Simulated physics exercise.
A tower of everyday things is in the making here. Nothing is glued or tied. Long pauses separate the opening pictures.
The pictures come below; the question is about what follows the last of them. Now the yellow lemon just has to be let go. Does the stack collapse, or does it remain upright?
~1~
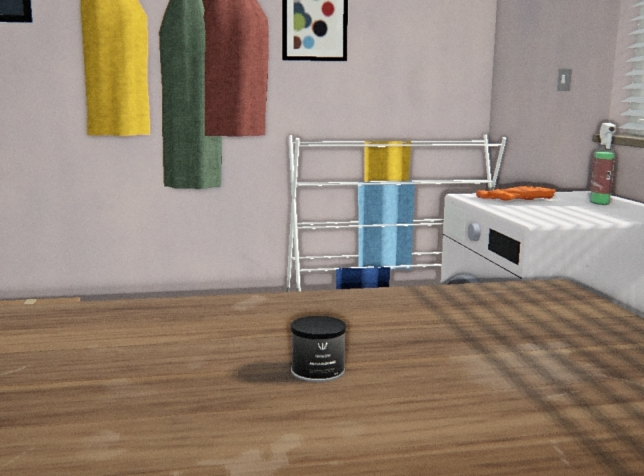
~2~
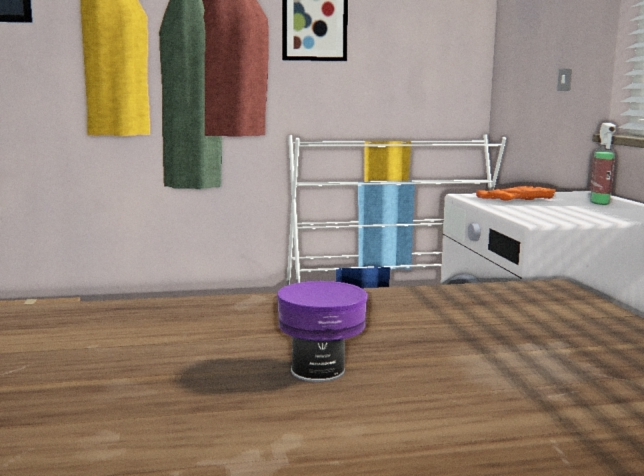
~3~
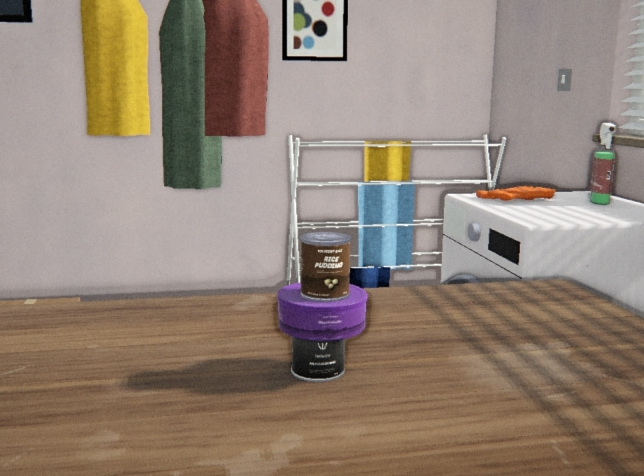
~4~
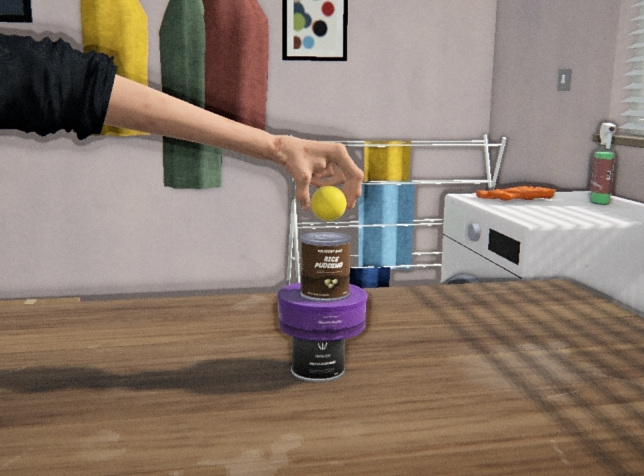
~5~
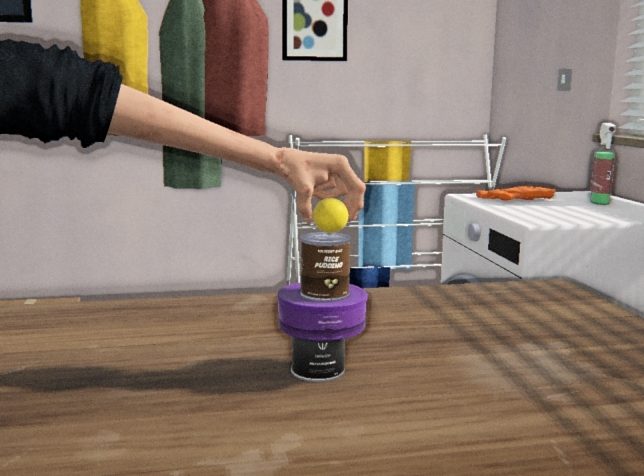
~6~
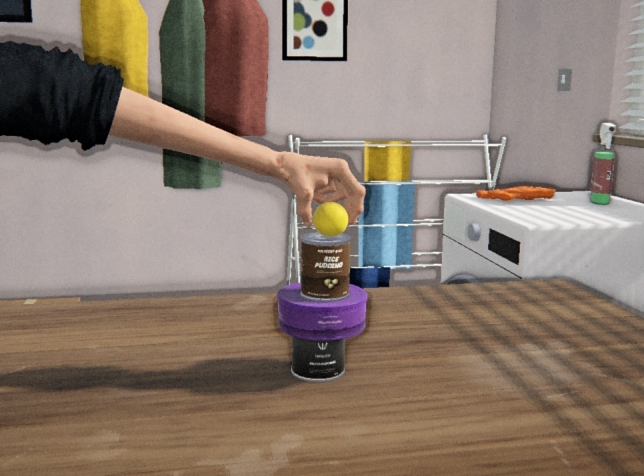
Most likely the pile will bear the load.
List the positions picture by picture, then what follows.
The last thing is not in view yet; black tin (318, 348), in the first frame.
The last thing is not in view yet, in the second frame.
The last thing is not in view yet; purple tub (322, 309), in the third frame.
On its way; yellow lemon (329, 203); black tin (318, 348), in the fourth frame.
On its way; yellow lemon (330, 216); brown tin (325, 266), in the fifth frame.
Set down, still held; yellow lemon (330, 220); purple tub (322, 309), in the sixth frame.
Then, 0.10 s past the last view, things are still on the move.
Then, 0.30 s past the last view, nothing moves.
Then, 0.60 s past the last view, yellow lemon resting near (330, 220).
Finally, all 4 still in place. Final places as the last picture's camera would see them, yellow lemon near (330, 220). The pile stays up.
